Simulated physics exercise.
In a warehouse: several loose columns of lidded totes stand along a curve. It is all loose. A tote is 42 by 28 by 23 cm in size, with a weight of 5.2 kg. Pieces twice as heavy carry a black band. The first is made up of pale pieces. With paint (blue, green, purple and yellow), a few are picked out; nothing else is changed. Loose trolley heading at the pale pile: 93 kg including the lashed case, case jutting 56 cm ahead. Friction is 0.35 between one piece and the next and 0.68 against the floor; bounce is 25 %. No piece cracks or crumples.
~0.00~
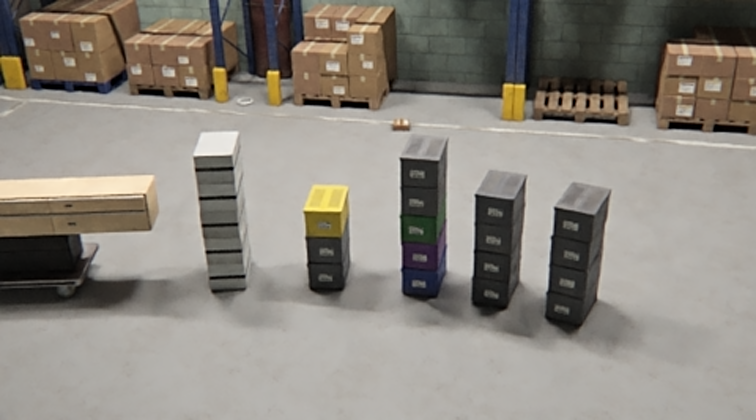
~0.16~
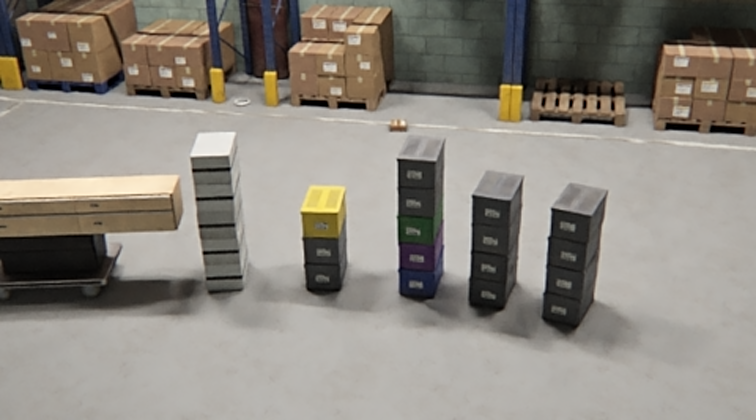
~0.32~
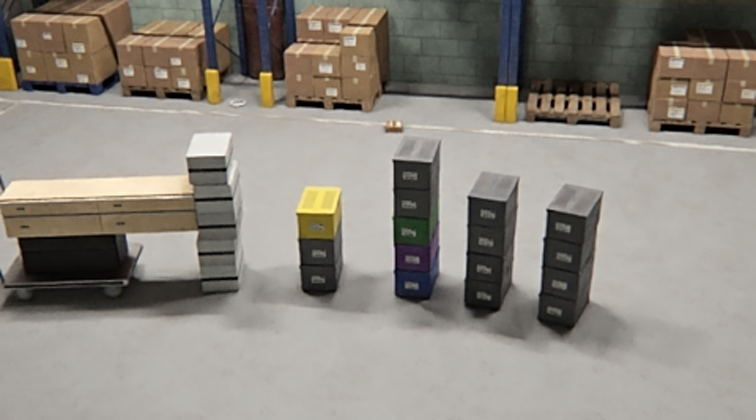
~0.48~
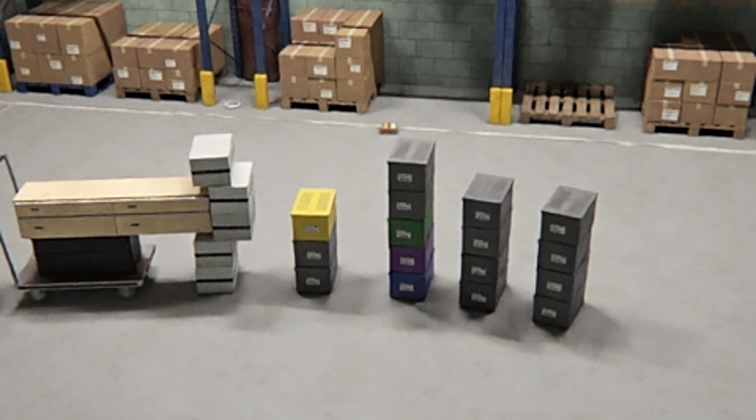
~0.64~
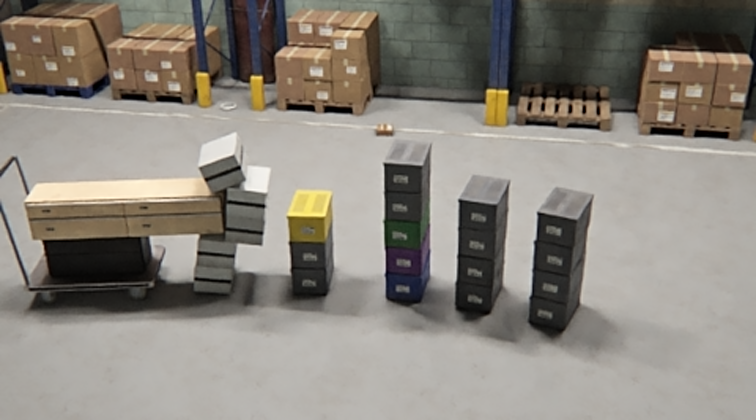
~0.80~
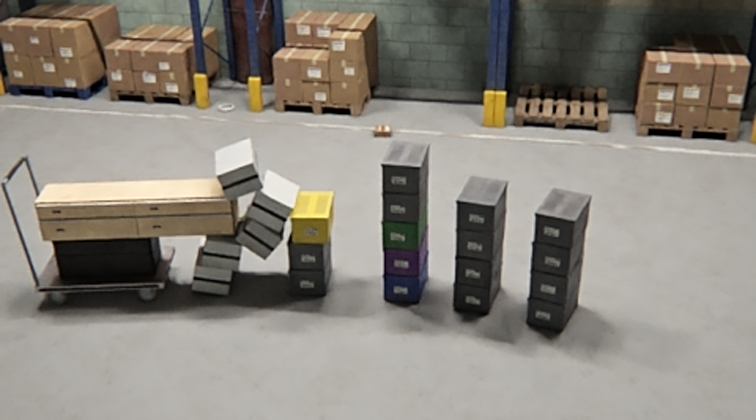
In a warehouse, a loaded trolley rolls right and its case knocks the pale stack askew.
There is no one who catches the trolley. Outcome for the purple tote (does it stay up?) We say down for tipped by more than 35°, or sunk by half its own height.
Holds.
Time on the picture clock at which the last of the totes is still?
Time: About 4.5 s.
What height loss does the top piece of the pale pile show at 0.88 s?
The top piece is some 10 centimetres lower than at the start.
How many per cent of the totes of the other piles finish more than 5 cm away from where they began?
Moved: 10 per cent.
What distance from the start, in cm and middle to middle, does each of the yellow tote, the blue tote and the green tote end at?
The yellow one ends around 70 cm from its start, the blue one around 0 cm and the green one around 0 cm.
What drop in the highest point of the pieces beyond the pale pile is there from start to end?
0 cm.
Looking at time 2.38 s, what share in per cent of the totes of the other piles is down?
By that time it is 5 percent.
After 0.88 s, 2 of the pale pile down; none of the 16 other totes down, 1 disturbed; purple tote unmoved; yellow tote 11 cm from its place.
After 1.04 s, 3 of the pale pile down; none of the 16 other totes down, 2 disturbed; purple tote unmoved; yellow tote 28° from how it stood.
After 2.38 s, 3 of the pale pile down; 1 of the 16 other totes down; purple tote unmoved; yellow tote on its side.
In the end (4.7 s), 3 of the pale pile down; 1 of the 16 other totes down; purple tote unmoved; yellow tote on its side; green tote unmoved. From the last view, middles, purple tote near (408, 249), yellow tote near (375, 267).
